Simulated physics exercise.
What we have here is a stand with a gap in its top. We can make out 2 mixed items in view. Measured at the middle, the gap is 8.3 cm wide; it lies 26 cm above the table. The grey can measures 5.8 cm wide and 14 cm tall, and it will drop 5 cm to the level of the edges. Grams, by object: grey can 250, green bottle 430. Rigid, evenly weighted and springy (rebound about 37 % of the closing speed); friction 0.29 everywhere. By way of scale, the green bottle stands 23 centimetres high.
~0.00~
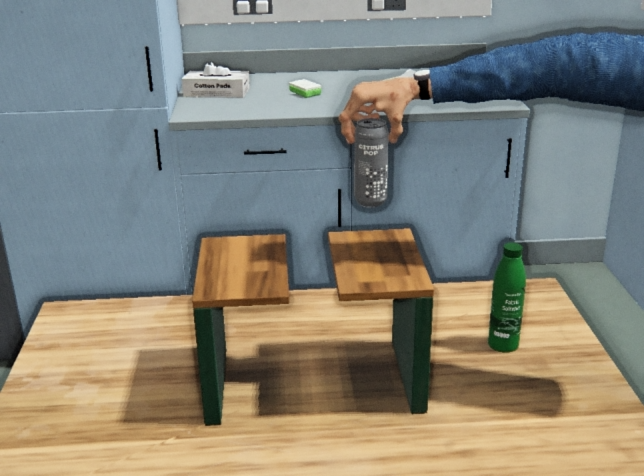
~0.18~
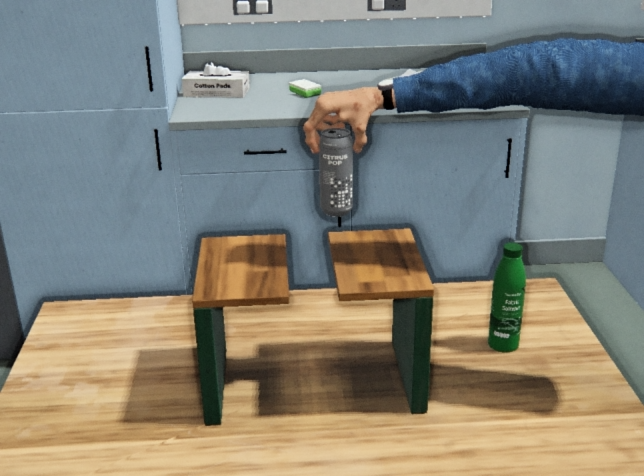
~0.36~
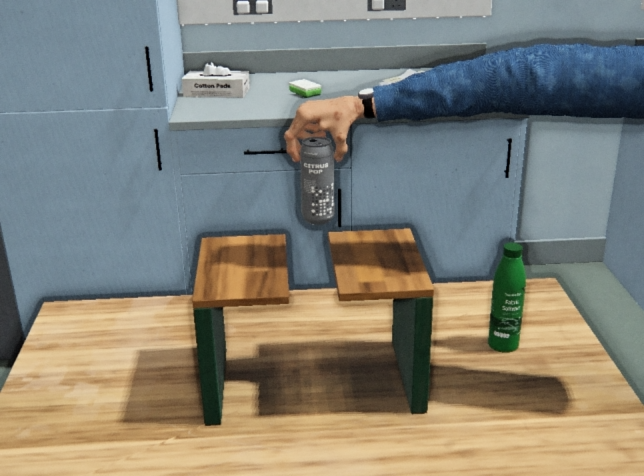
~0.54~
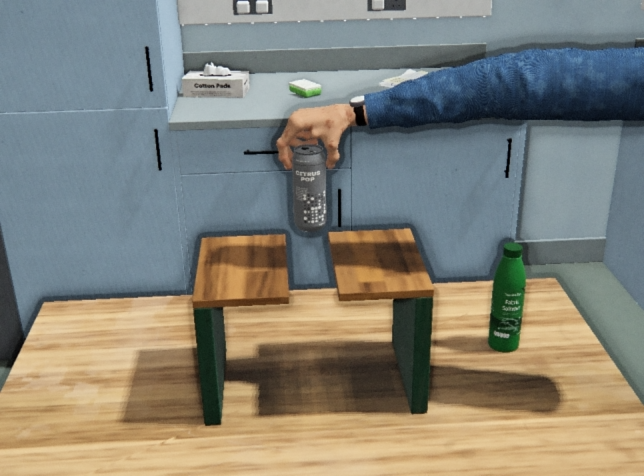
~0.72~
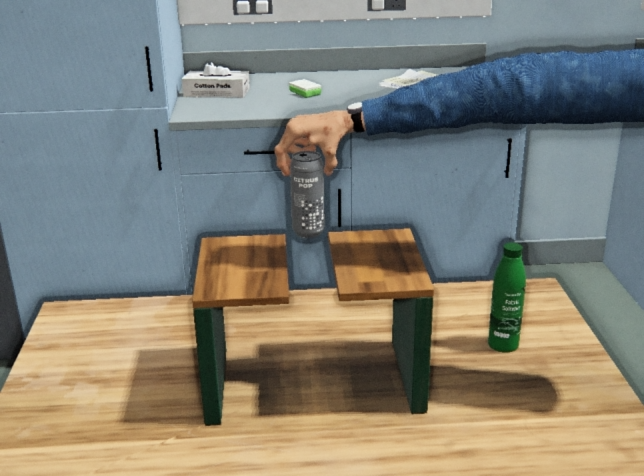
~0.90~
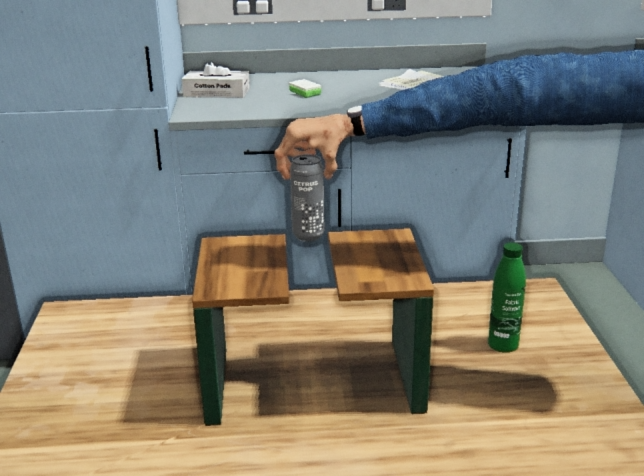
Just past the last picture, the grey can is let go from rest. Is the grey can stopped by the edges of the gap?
No, it drops right down.
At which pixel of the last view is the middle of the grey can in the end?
About (311, 349).
By 1.10 s, grey can 5 cm from its spot near (308, 225).
By 1.20 s, grey can 20 cm from its spot near (310, 298).
By 1.30 s, grey can 29 cm from its spot near (311, 339).
By 1.40 s, as before.
When it is over (2.0 s), not toppled but over 4 cm from the start, grey can; green bottle within 4 cm of the start. End places, in pixels of the last picture, grey can near (311, 349). The can reaches the table.
